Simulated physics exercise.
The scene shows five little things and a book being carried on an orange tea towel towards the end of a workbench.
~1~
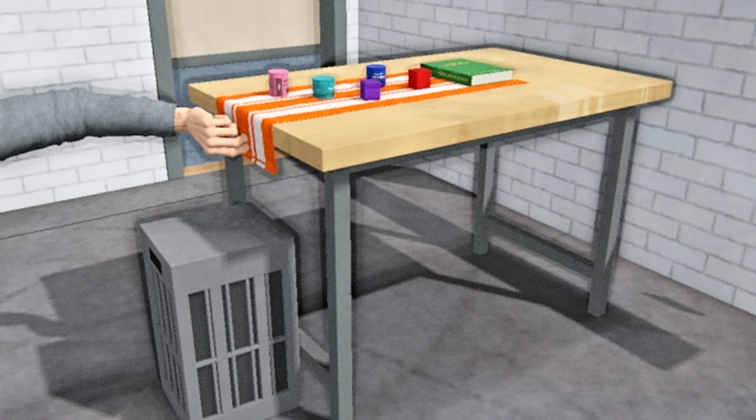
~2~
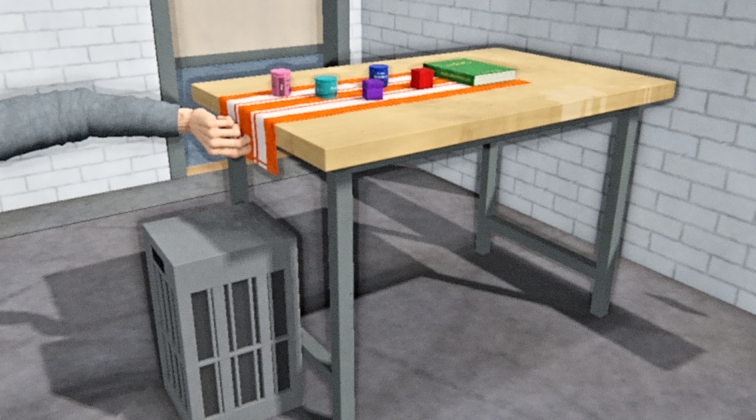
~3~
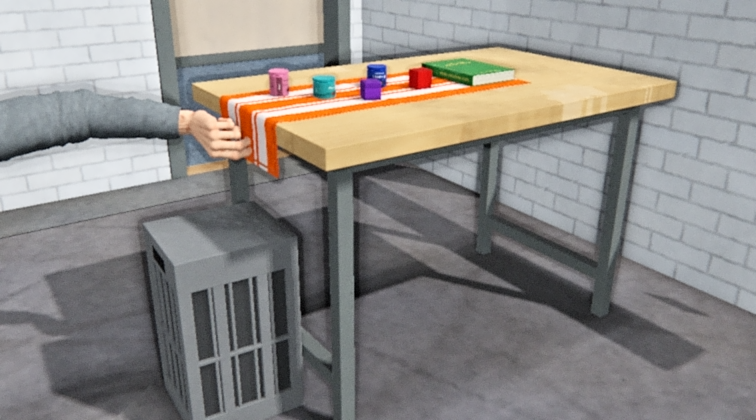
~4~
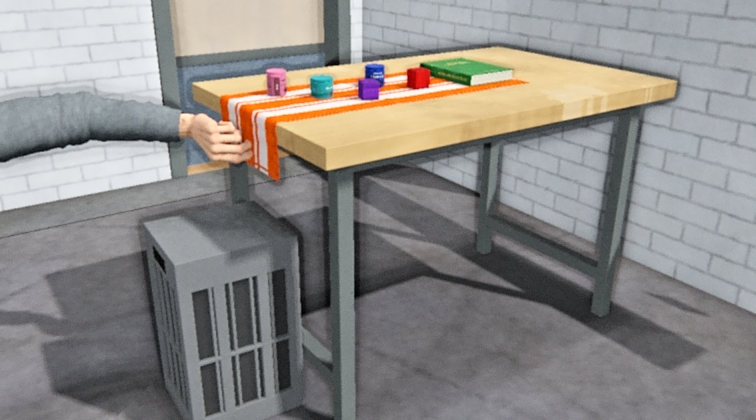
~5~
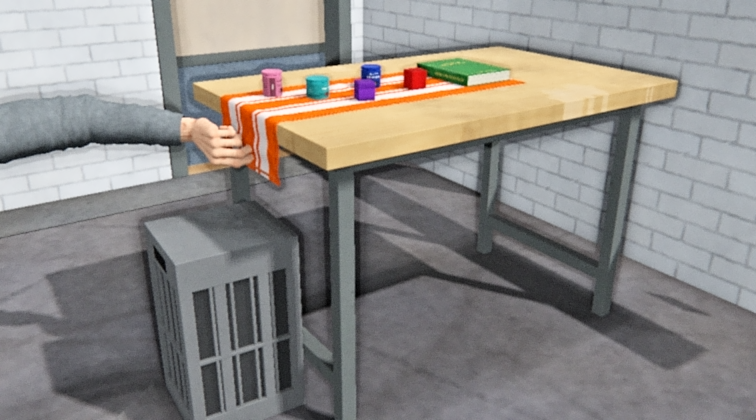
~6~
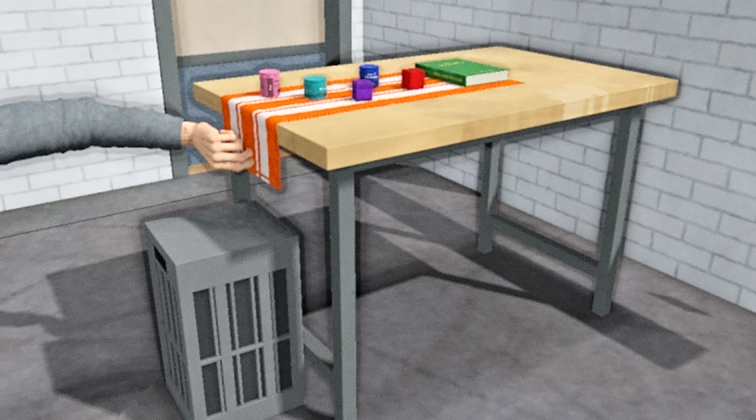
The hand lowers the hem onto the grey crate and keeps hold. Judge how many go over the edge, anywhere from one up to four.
The answer is one.
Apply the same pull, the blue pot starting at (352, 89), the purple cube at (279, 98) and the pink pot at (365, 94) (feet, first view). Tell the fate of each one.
Each in turn: The blue pot stays aloft, the purple cube goes down, the pink pot stays aloft.
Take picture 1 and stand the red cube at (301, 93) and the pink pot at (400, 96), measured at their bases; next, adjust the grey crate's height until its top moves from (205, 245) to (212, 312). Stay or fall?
Red cube: Lost; pink pot: Safe.
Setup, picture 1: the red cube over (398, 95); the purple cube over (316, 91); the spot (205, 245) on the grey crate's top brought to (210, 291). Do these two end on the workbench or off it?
As for the red cube, it holds its spot; as for the purple cube, it leaves the top.
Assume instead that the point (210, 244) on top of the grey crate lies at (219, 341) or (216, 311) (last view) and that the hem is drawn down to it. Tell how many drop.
First case 4, second 3.
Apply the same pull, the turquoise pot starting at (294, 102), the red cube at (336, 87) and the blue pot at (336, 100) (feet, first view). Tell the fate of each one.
Turquoise pot lost, red cube safe, blue pot safe.
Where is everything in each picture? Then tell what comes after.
In the first picture, hem (276, 175); pink pot (278, 71); turquoise pot (323, 78); purple cube (370, 81); blue pot (376, 66); red cube (420, 69); top of the crate (205, 245).
In the second picture, hem (278, 176); pink pot (281, 71).
In the third picture, hem (279, 178); turquoise pot (324, 77).
In the fourth picture, hem (279, 181); purple cube (368, 80); top of the crate (209, 244).
In the fifth picture, hem (280, 186); blue pot (371, 66).
In the sixth picture, hem (281, 190); pink pot (269, 71); turquoise pot (315, 78); purple cube (362, 81); blue pot (369, 66); red cube (413, 70).
Soon after, hem near (252, 191); all still up.
Then, hem on the crate; pink pot gone.
At rest, hem on the crate; pink pot gone. It carries off one.
